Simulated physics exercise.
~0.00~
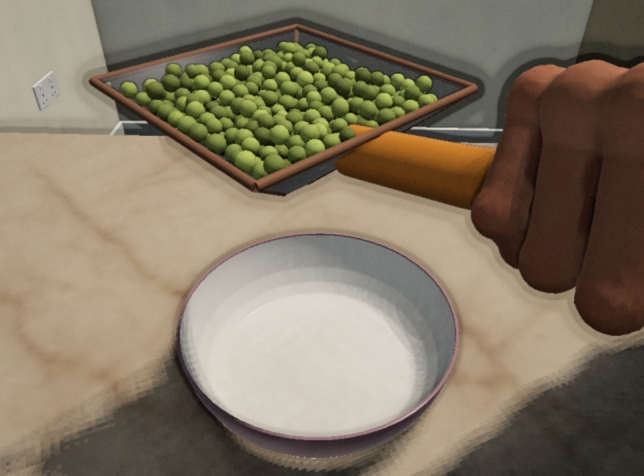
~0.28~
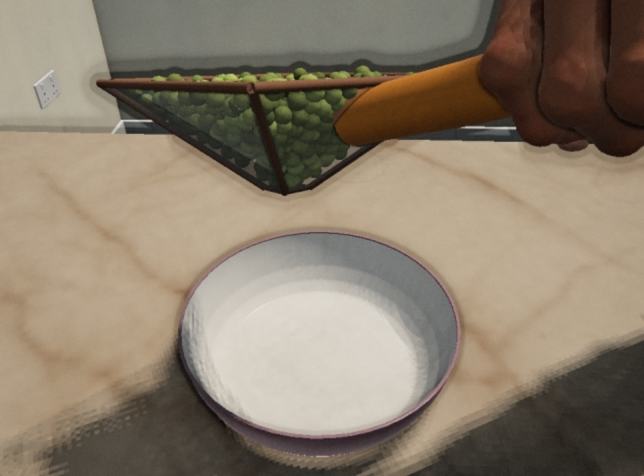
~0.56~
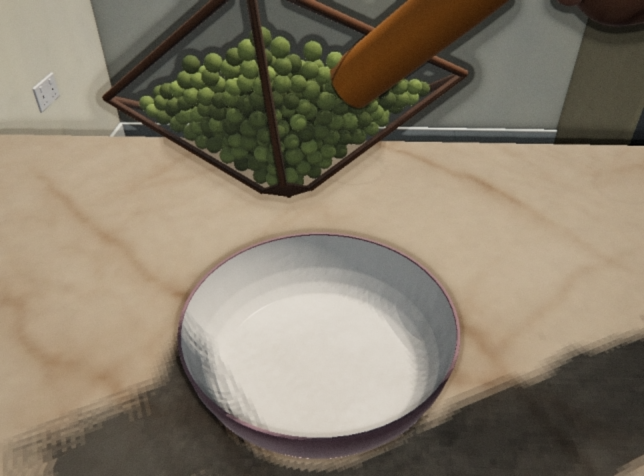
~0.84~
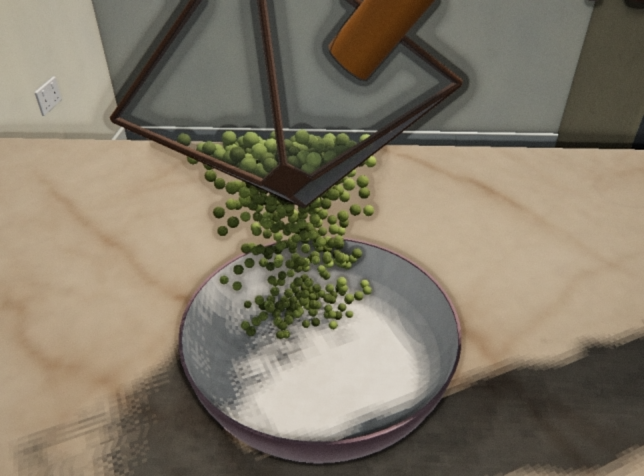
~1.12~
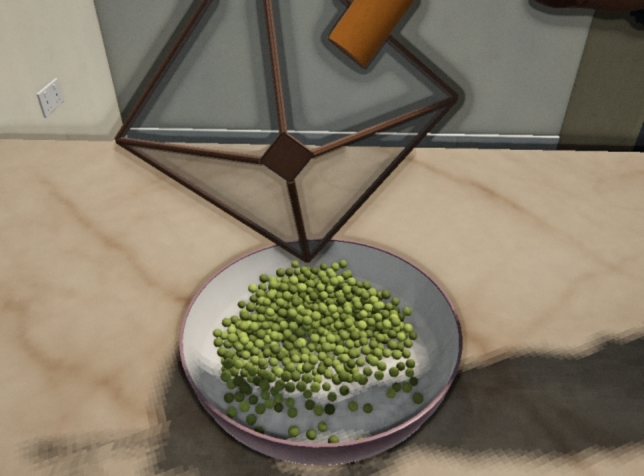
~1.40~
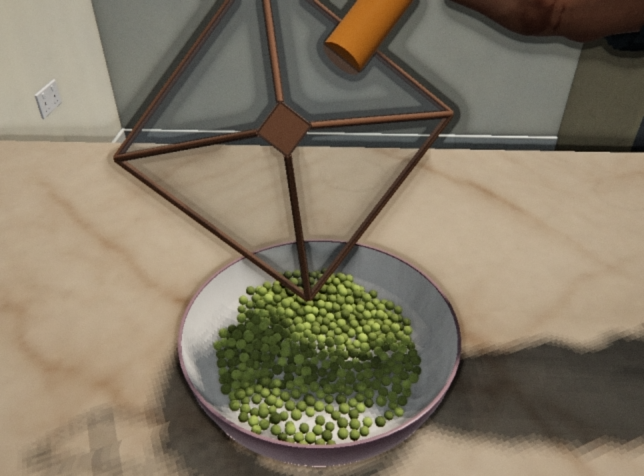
A clear, square scoop with brown edges and an orange handle, heaped with green peas, is held by a brown hand above a round, empty white pan on a marbled counter. The hand lifts the handle and the scoop tips forward, while the peas stay inside at first and slide toward its lower corner. As the tilt steepens, they pour over the edge in a thick stream and scatter across the pan. The scoop keeps turning until it is empty, its open side facing downward. The peas end up piled in the pan, with none visible on the counter.
